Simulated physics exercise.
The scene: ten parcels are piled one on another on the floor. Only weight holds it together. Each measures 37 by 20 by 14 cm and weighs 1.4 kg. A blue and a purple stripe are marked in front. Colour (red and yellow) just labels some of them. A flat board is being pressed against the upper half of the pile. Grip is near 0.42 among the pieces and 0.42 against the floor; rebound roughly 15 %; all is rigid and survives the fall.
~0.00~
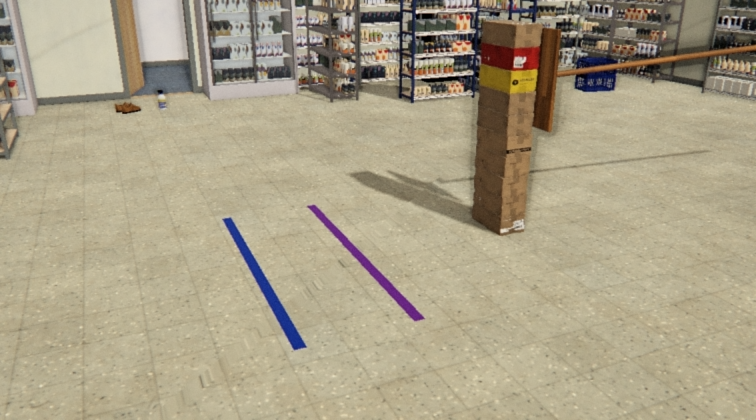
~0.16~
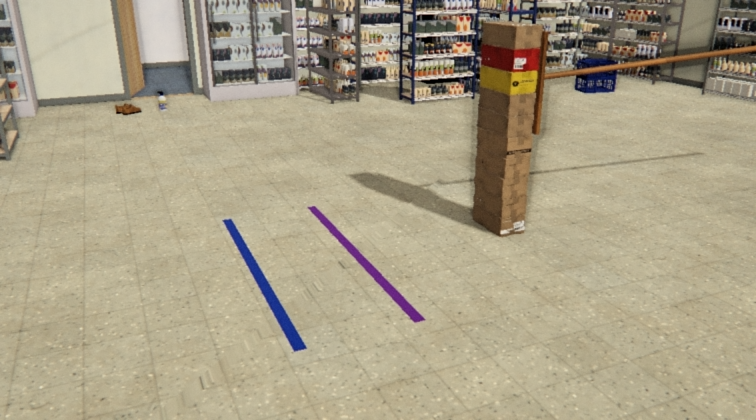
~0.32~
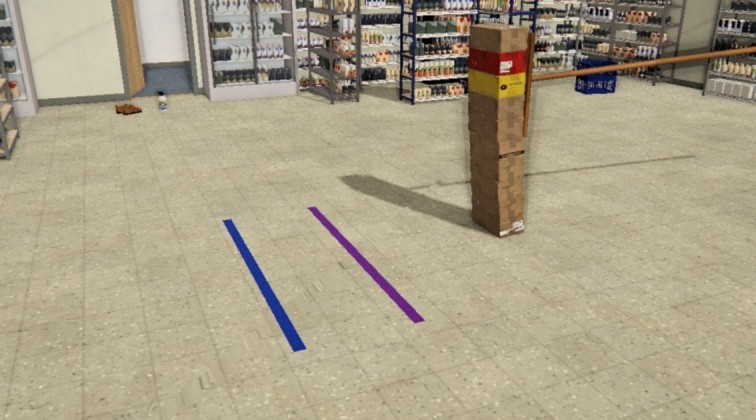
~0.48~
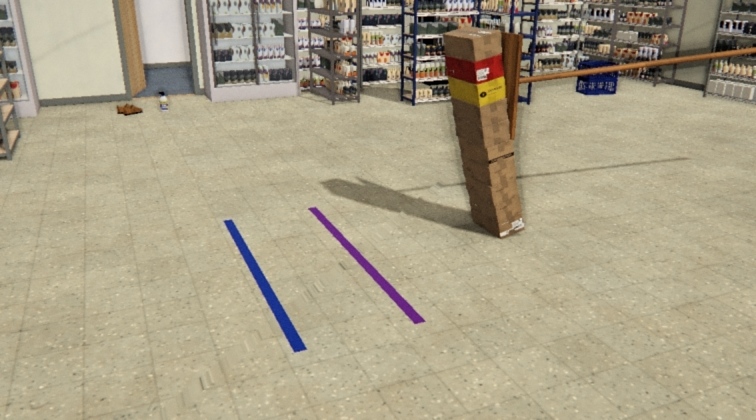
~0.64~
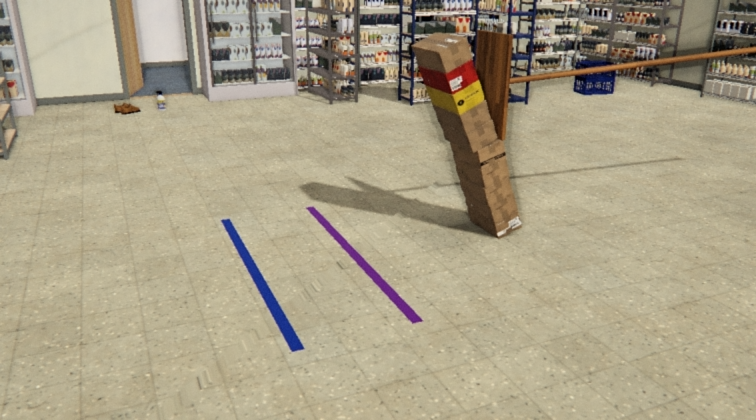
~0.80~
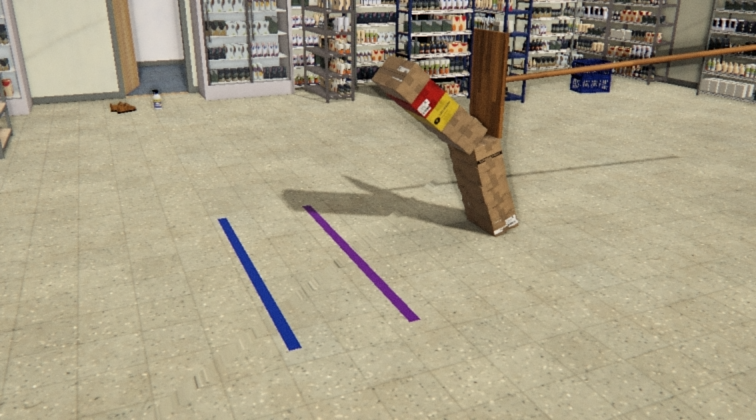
In a store aisle area with stocked shelves, a flat brown board moves left against the upper part of a tall stack of cardboard parcels, which leans left and bends as its upper section tilts over toward two floor lines.
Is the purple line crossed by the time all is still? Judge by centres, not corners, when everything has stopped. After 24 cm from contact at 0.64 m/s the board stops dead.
Here at least one ends past the purple line.
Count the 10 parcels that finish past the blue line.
It comes to 0.
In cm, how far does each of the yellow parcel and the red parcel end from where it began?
Moved: Yellow 130, red 155.
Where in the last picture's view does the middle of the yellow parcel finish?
Around (383, 234).
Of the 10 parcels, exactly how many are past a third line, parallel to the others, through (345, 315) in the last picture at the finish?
The count is 0.
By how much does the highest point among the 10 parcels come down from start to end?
About 70 cm.
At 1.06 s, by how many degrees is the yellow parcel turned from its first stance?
About 100°.
Around 0.86 s, none of the 10 parcels past the purple line, 10 disturbed; yellow parcel tipped 62°, 22 cm lower; red parcel tipped 61°, 29 cm lower.
Around 0.94 s, none of the 10 parcels past the purple line, 10 disturbed; yellow parcel on its side; red parcel on its side.
Around 1.06 s, 1 of the 10 parcels past the purple line; yellow parcel on its side; red parcel on its side.
Finally (2.0 s), 1 of the 10 parcels past the purple line; red parcel on its side; yellow parcel on its side. The farthest middle lies 22 cm beyond that line. Seen by the last camera, middles, red parcel near (353, 240), yellow parcel near (383, 234).
